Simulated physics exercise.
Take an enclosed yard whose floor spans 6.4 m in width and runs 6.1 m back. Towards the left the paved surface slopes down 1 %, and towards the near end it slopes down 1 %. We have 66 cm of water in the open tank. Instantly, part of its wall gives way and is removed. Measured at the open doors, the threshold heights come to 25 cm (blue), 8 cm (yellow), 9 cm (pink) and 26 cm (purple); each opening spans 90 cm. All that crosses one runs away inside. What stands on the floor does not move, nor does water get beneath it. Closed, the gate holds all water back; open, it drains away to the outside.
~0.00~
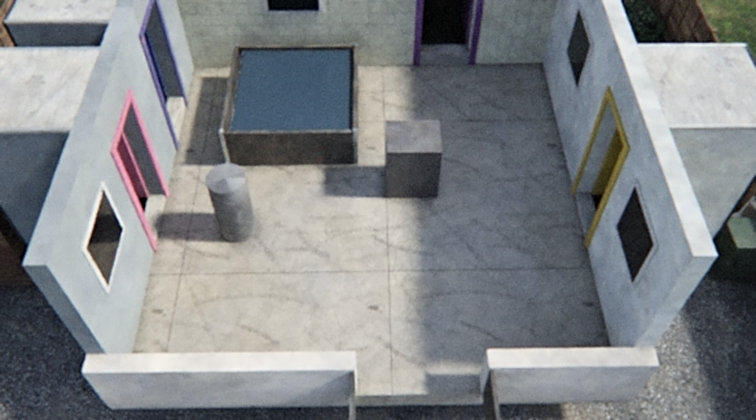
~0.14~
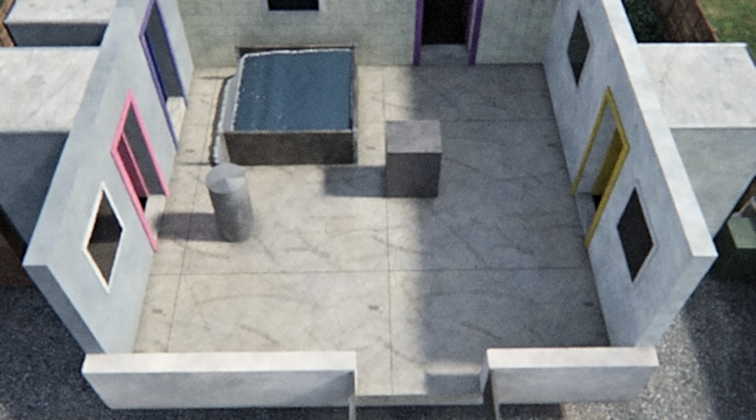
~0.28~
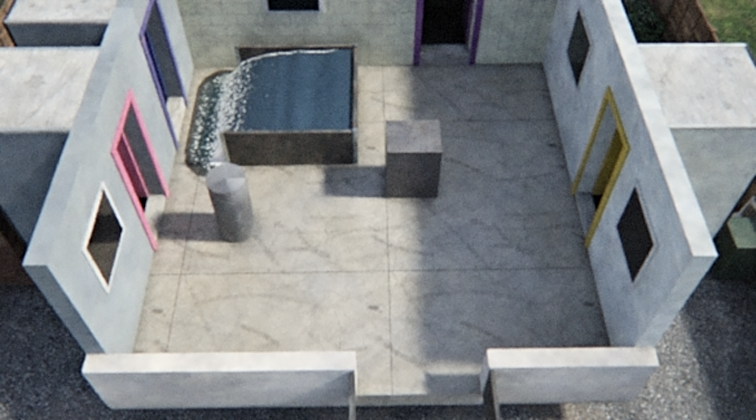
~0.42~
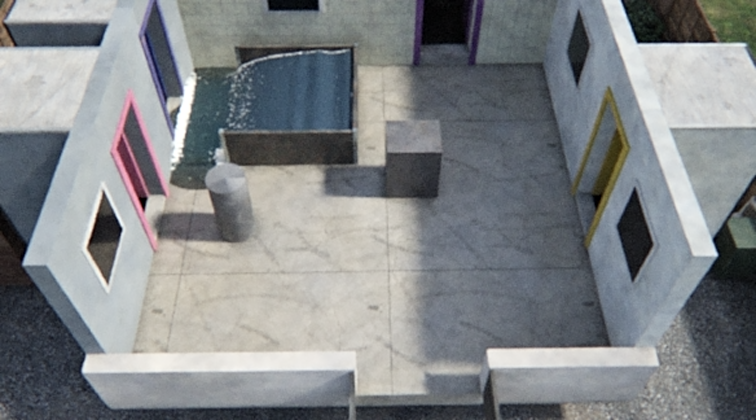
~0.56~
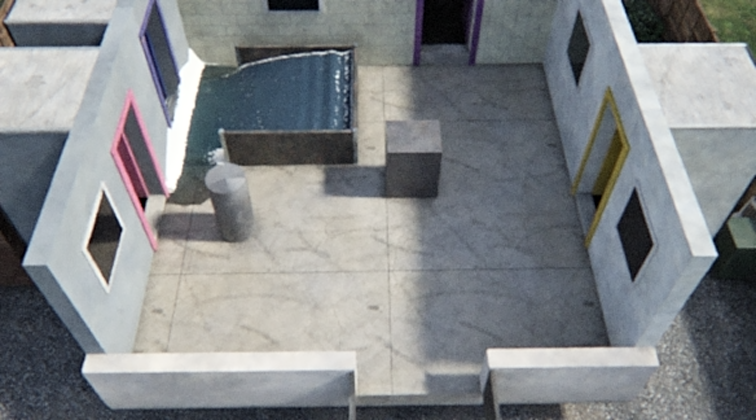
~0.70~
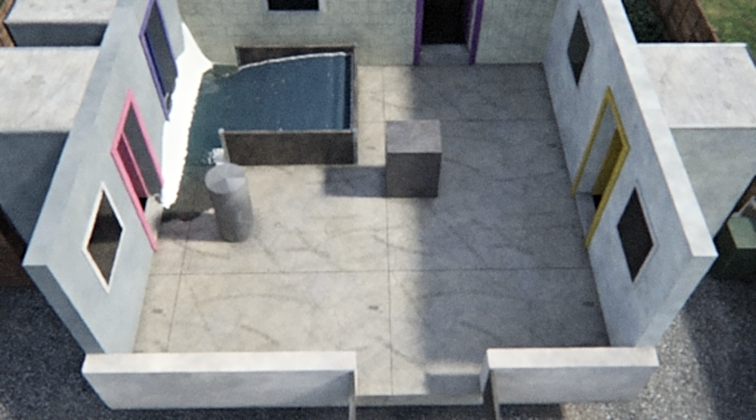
Water poured out of the left side of the open tank, spread across the paved floor to the left wall, splashed up white against it, and crept forward past the blue door toward the pink one.
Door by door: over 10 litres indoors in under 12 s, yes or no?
Blue door: Yes, yellow door: No, pink door: Yes, purple door: No.
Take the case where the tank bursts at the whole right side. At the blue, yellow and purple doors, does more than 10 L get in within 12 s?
Blue falls short; yellow exceeds; purple falls short.
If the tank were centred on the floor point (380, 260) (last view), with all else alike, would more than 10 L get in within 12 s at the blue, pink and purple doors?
For the blue door, the amount is acceptable; for the pink door, the amount is too high; for the purple door, the amount is acceptable.
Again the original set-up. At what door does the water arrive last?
Result: Yellow door.
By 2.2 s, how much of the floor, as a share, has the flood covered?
I'd guess around 25 %.
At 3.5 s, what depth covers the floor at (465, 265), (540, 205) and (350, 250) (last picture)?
Spot one 0 cm, spot two 0 cm, spot three 0 cm.
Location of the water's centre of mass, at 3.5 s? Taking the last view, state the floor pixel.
Balance point at about (267, 170).
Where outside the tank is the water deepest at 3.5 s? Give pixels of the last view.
Roughly pixel (127, 381).
After 1.4 s water covers 15 % of the floor and is deepest (56 cm) near (194, 73); blue door 51 cm at the sill, 120 L in, yellow door not reached, pink door 13 cm at the sill, 1 L in, purple door not reached.
After 2.2 s water covers 25 % of the floor and is deepest (40 cm) near (192, 80); blue door 39 cm at the sill, 221 L in, yellow door not reached, pink door 14 cm at the sill, 8 L in, purple door 3 cm at the sill, 0 L in.
After 3.5 s water covers 45 % of the floor and is deepest (28 cm) near (127, 381); blue door 21 cm at the sill, 252 L in, yellow door not reached, pink door 11 cm at the sill, 19 L in, purple door 4 cm at the sill, 0 L in.
After 7.0 s water covers 85 % of the floor and is deepest (18 cm) near (127, 381); blue door 16 cm at the sill, 253 L in, yellow door 2 cm at the sill, 0 L in, pink door 8 cm at the sill, 23 L in, purple door 1 cm at the sill, 0 L in.
After 12.0 s water covers 95 % of the floor and is deepest (11 cm) near (127, 381); blue door 10 cm at the sill, 253 L in, yellow door 6 cm at the sill, 0 L in, pink door 5 cm at the sill, 23 L in, purple door 1 cm at the sill, 0 L in.
